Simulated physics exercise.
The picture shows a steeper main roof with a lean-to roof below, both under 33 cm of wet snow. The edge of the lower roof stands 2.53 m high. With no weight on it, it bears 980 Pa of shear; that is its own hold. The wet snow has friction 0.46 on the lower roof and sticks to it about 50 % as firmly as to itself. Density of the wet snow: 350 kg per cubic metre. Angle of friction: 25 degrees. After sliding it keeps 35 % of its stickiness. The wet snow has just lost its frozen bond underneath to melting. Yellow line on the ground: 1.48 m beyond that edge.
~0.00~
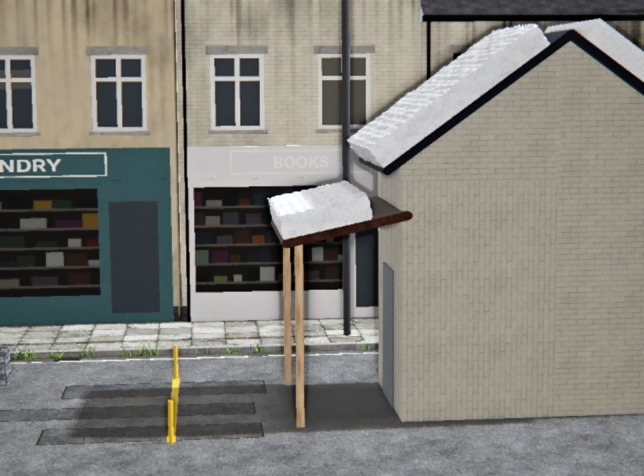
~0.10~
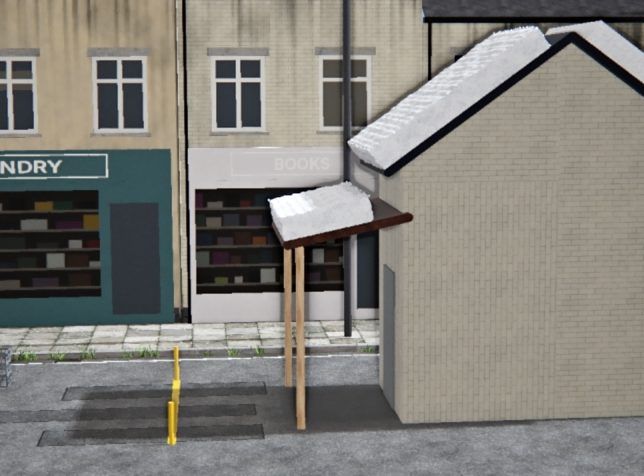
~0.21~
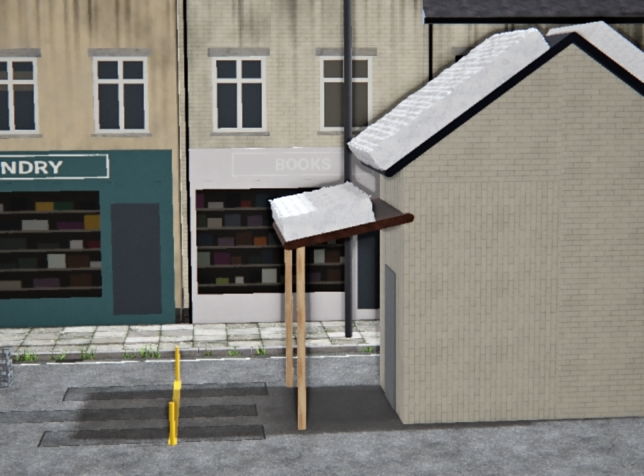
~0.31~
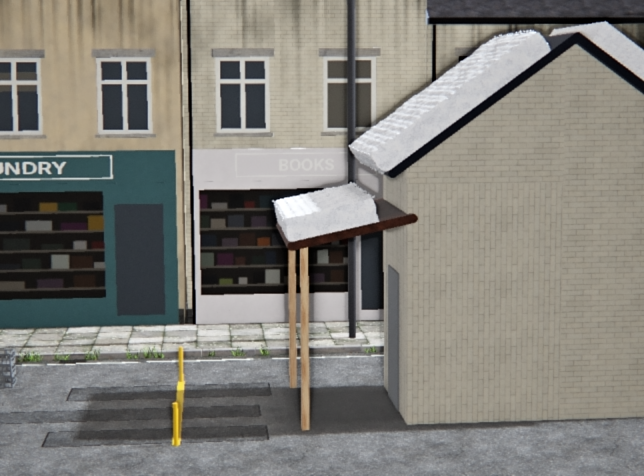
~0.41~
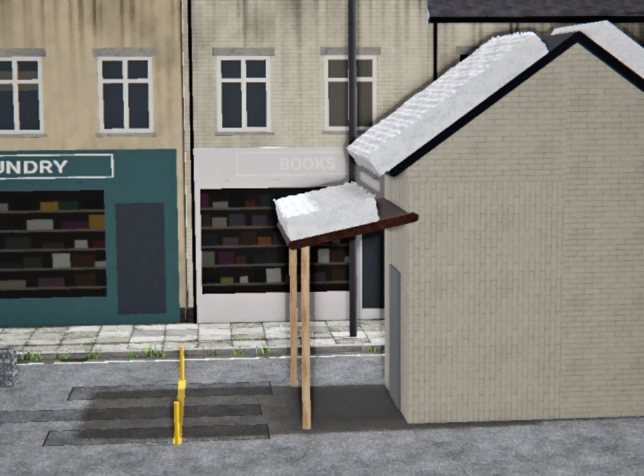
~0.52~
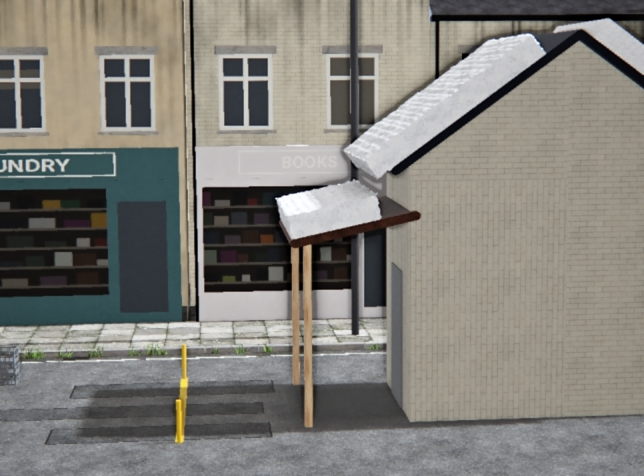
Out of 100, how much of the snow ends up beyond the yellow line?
Roughly 3 out of 100.
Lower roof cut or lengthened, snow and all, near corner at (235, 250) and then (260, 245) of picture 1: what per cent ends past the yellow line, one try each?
In turn about 0 %, 0 %.
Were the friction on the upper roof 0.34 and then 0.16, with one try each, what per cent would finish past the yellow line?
I'd say 10 %, followed by 25 %.
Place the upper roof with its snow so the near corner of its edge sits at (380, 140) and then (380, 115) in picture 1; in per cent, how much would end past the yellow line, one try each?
The first try gives about 20 % and the second about 40 %.
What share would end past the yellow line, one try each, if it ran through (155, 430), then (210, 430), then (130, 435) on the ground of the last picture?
About 0 %, 12 %, 0 %.
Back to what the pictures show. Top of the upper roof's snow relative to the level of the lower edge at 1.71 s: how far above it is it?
At that moment it reaches around 1.7 m above the edge.
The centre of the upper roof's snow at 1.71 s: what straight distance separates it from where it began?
I'd say close to 1.6 m.
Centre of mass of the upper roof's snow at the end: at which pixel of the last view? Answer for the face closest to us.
Somewhere about (290, 303), I'd say.
After 1.06 s, none is below the lower edge and 0 % is past the line.
After 1.71 s, none is below the lower edge and 0 % is past the line.
After 2.35 s, 17 % is below the lower edge and 0 % is past the line.
After 3.00 s, 33 % is below the lower edge and 2 % is past the line.
After 5.10 s, at the end, 45 % is below the lower edge and 3 % is past the line.
